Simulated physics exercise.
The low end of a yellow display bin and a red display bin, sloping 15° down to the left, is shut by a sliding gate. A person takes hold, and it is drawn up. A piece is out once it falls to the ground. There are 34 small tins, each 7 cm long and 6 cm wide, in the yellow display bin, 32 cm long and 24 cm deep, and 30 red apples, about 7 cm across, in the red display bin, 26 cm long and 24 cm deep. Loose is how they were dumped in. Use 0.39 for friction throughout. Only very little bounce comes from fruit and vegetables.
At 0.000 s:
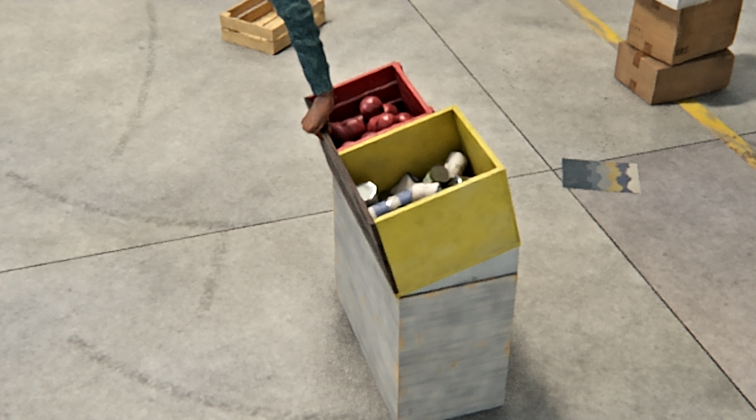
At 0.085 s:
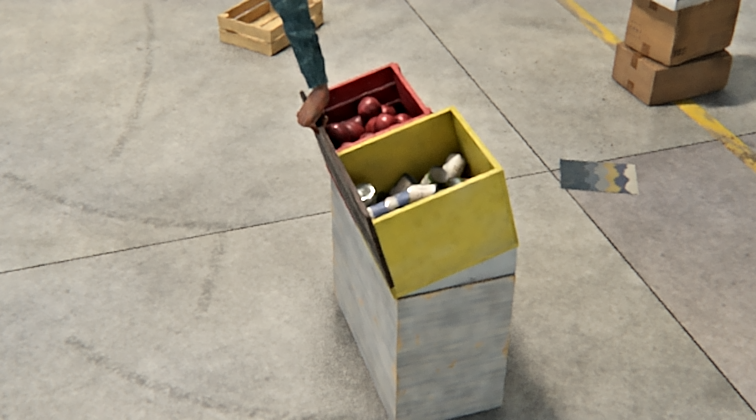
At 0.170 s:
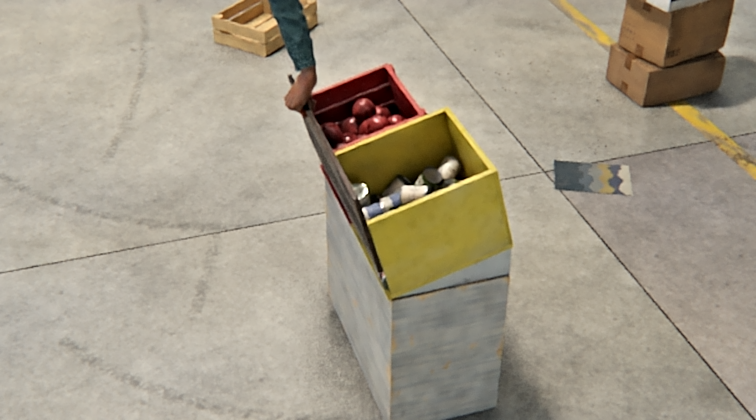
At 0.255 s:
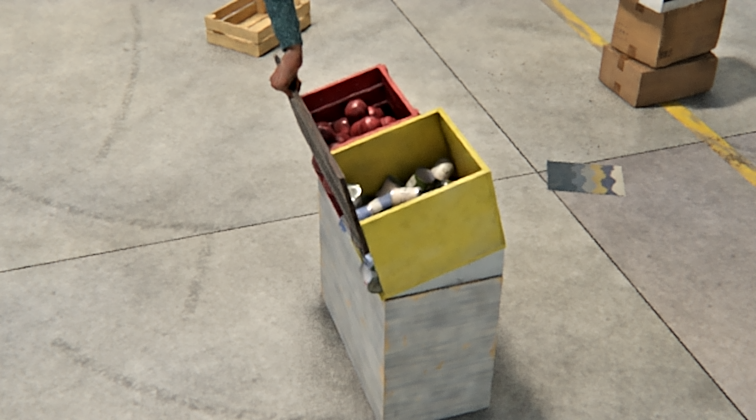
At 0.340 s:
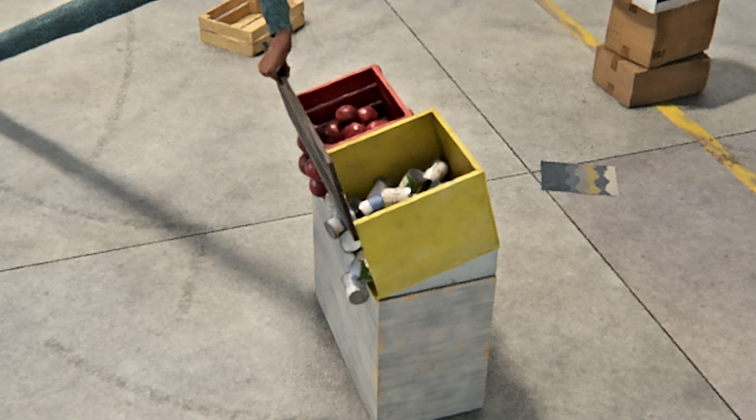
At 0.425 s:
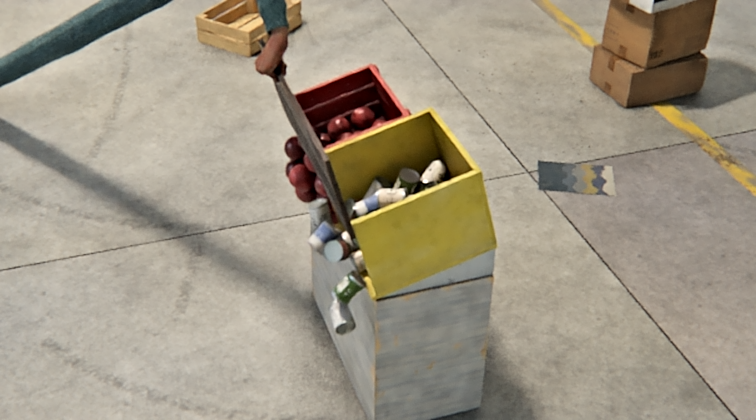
A hand lifts a gate, and apples and small tins slide out of two bins leftward.
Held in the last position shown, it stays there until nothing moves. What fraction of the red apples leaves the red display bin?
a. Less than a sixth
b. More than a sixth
More than a sixth.
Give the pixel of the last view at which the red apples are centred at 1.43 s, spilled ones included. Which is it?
Their middle is at about (284, 307).
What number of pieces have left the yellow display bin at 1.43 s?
For the yellow display bin, some 16.
After 0.68 s, 6 of 34 out of the yellow display bin and 7 of 30 out of the red display bin.
After 0.99 s, 9 of 34 out of the yellow display bin and 13 of 30 out of the red display bin.
After 1.43 s, 16 of 34 out of the yellow display bin and 19 of 30 out of the red display bin.
Outcome (at 2.00 s), 20 of 34 out of the yellow display bin and 30 of 30 out of the red display bin. Asked share, 30 of 30, 100 per cent.
